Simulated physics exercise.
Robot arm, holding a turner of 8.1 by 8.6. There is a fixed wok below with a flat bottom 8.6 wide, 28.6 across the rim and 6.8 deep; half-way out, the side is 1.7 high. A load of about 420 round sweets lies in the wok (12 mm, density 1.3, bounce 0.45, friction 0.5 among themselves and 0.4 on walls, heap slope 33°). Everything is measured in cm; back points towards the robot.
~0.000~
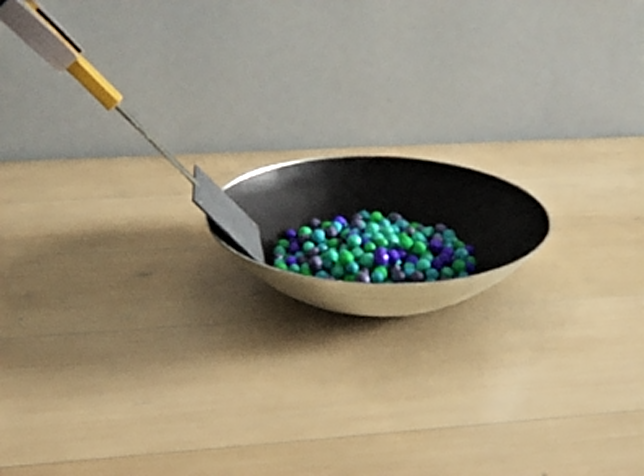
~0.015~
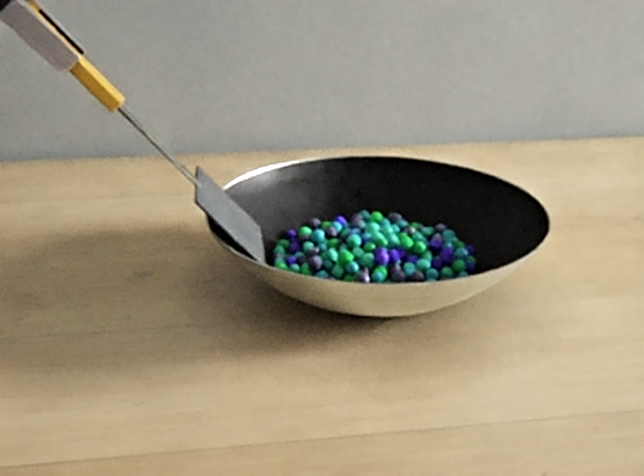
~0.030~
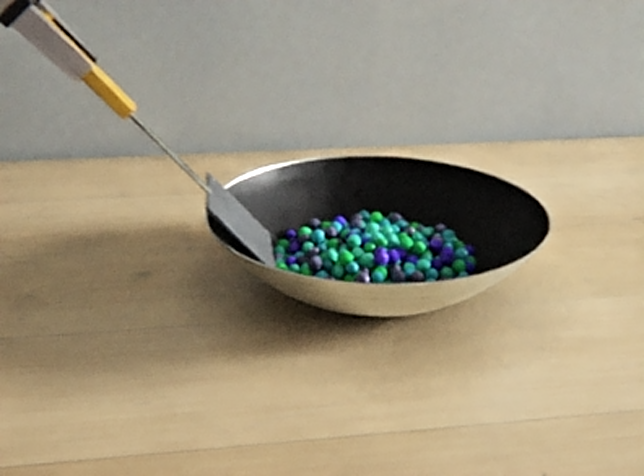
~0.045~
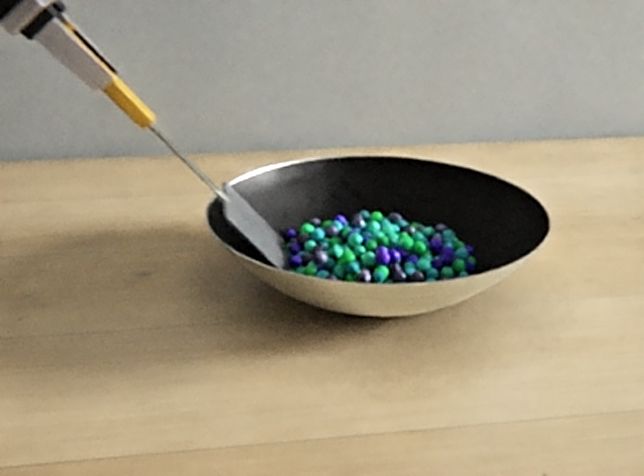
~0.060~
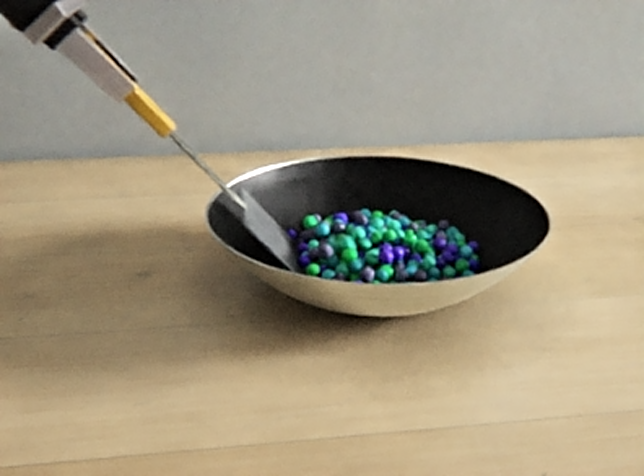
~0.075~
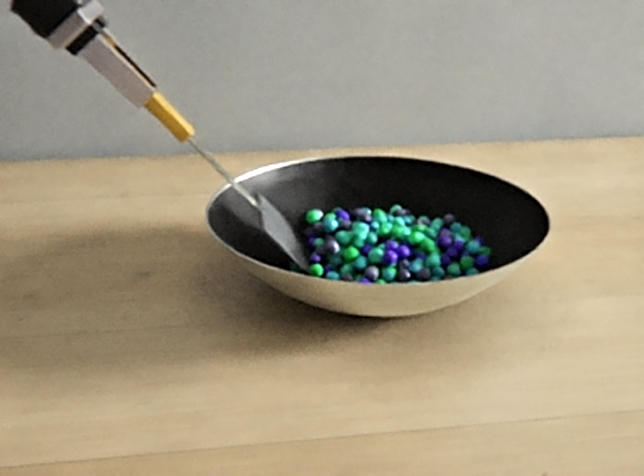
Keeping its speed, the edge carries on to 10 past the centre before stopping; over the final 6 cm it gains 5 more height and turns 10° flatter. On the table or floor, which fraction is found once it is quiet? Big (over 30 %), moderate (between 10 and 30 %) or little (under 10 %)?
The share is big.
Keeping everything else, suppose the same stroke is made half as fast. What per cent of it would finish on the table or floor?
In that case, close to 20 per cent.
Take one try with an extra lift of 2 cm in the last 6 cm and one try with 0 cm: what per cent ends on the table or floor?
Try one gives about 45 in a hundred, try two about 35 in a hundred.
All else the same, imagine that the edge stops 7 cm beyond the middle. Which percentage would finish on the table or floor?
Estimate: Approx. 20 %.
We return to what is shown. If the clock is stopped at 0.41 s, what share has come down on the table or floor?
My estimate is roughly 15 %.
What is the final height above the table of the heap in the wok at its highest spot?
Peak at rest, approximately 5.0 centimetres.
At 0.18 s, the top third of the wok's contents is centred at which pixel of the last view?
Near pixel (469, 215).
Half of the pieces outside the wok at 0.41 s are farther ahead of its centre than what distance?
I'd put it at some 24 centimetres.
After 0.13 s, sloping 50°, highest piece 7 above the table; 417 in the wok.
After 0.18 s, sloping 47°, highest piece 8 above the table; 415 in the wok, 2 on the blade or in flight.
After 0.41 s, sloping 40°, highest piece 19 above the table; 245 in the wok, 68 on the table or floor, 104 on the blade or in flight.
After 1.46 s, sloping 40°, highest piece 5 above the table; 245 in the wok, 172 on the table or floor.
At rest, 245 in the wok, 172 on the table or floor. That is 41 % on the table or floor.
